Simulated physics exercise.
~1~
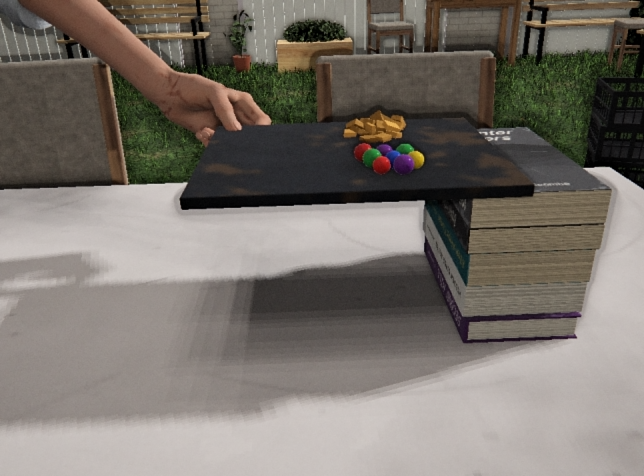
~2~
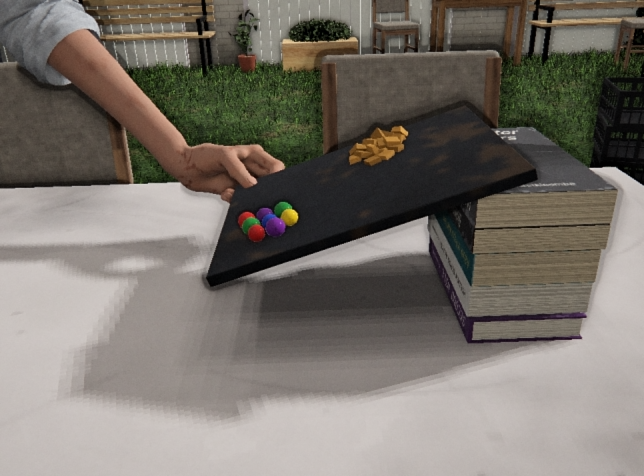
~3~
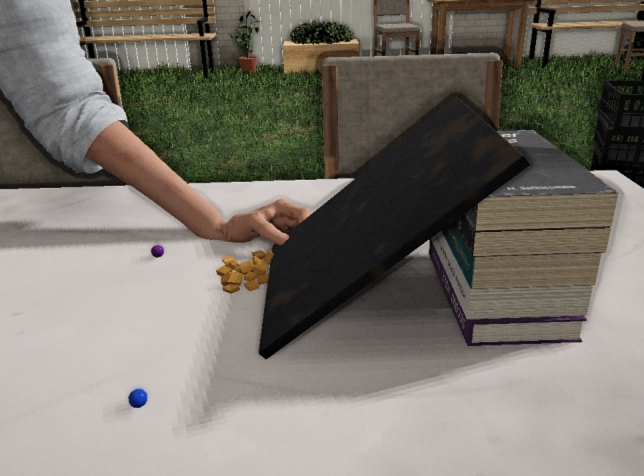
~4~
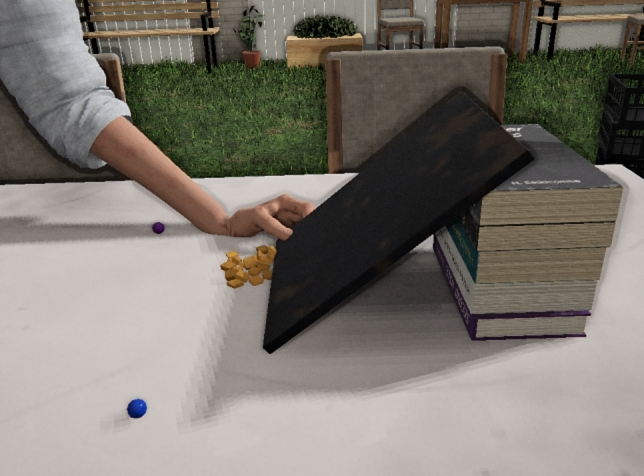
To begin with, a hand at the left holds one end of a dark board level over a white table, its other end resting on a stack of books, with colourful balls and a heap of golden-brown pieces on top. The hand lowers its end, and the balls shift down the slope while the golden pieces stay near the upper part. As the board tips more steeply, the balls roll off across the table and the golden pieces slide down after them. Finally, the board rests steeply, the pieces lie clumped at its foot, and only a purple and a blue ball remain visible, farther out.
